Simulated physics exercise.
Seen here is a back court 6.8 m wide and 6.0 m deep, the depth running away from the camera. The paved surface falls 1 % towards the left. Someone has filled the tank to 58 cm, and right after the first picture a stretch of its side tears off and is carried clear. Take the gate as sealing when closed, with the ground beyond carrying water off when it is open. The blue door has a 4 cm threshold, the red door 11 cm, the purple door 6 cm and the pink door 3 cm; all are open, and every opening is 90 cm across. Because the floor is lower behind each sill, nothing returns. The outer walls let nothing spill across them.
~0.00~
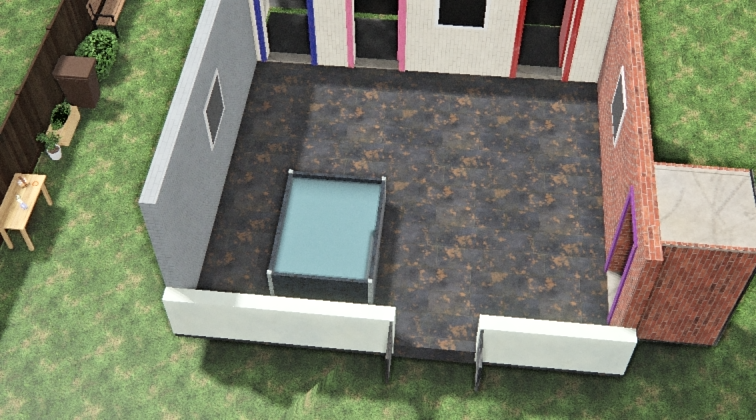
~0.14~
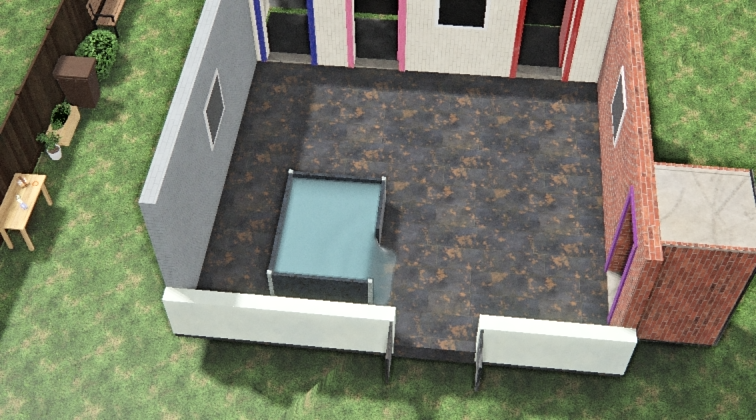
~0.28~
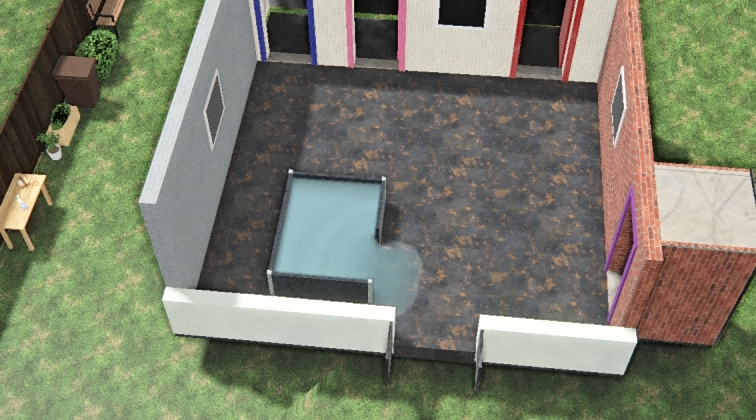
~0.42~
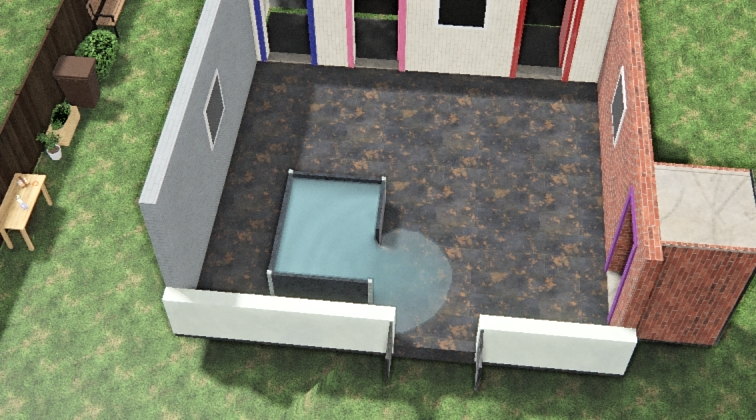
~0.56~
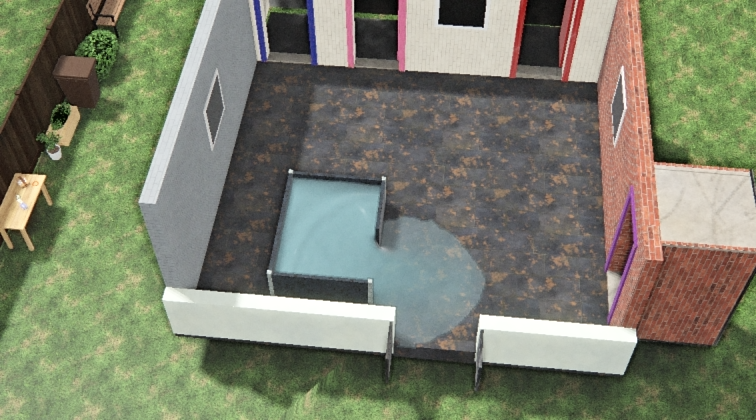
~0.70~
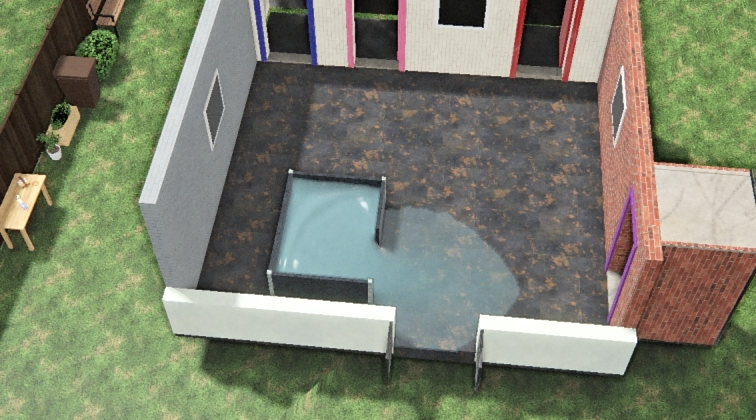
Water pouring from the right side of a square tank, spreading across the dark paved floor of a walled courtyard in a widening pool.
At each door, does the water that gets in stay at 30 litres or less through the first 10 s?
The blue door holds the inflow within the limit; the red door holds the inflow within the limit; the purple door lets the inflow top the limit; the pink door holds the inflow within the limit.
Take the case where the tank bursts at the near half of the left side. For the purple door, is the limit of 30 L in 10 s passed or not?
At the purple door the limit is not exceeded.
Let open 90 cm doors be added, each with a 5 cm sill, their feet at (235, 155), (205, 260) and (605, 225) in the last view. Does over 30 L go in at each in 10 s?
In turn: Not over, not over, above.
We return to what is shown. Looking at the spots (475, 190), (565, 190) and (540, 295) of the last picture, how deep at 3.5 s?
In that order: 1, 7 and 3 cm.
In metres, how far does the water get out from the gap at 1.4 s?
Distance: Approx. 3.8 m.
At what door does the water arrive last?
I'd say the blue one.
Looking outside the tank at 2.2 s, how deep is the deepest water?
Peak depth: Approx. 30 cm.
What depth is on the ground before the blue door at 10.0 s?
I'd put it at around 3.0 cm deep.
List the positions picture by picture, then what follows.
The tank at (329, 227) is whole and still, 58 cm deep, in the first picture.
Water pours out at (372, 271) and has run 0.6 m, to (388, 251); typically 8 cm deep outside, 58 cm at the tank's back, in the second picture.
The front is at (415, 259), 0.8 m from the gap at (372, 271); 0.8 m2 of floor is under water; 58 cm left at the back of the tank, in the third picture.
The front is at (447, 267), 1.3 m from the gap at (372, 271); 1.8 m2 of floor is under water; 58 cm left at the back of the tank, in the fourth picture.
The front is at (479, 276), 1.8 m from the gap at (372, 271); 3.0 m2 of floor is under water; 55 cm left at the back of the tank, in the fifth picture.
The front is at (515, 291), 2.4 m from the gap at (372, 271); 4.4 m2 of floor is under water; 49 cm left at the back of the tank, in the sixth picture.
After 1.4 s water covers 25 % of the floor and is deepest (29 cm) near (384, 283); blue door not reached, red door not reached, purple door 9 cm at the sill, 0 L in, pink door not reached.
After 2.2 s water covers 30 % of the floor and is deepest (30 cm) near (594, 349); blue door not reached, red door not reached, purple door 19 cm at the sill, 39 L in, pink door not reached.
After 3.5 s water covers 35 % of the floor and is deepest (18 cm) near (571, 347); blue door not reached, red door not reached, purple door 16 cm at the sill, 118 L in, pink door not reached.
After 6.0 s water covers 50 % of the floor and is deepest (11 cm) near (547, 81); blue door not reached, red door 11 cm at the sill, 0 L in, purple door 9 cm at the sill, 170 L in, pink door not reached.
After 10.0 s water covers 75 % of the floor and is deepest (8 cm) near (256, 68); blue door 3 cm at the sill, 0 L in, red door 6 cm at the sill, 0 L in, purple door 3 cm at the sill, 178 L in, pink door 4 cm at the sill, 1 L in.
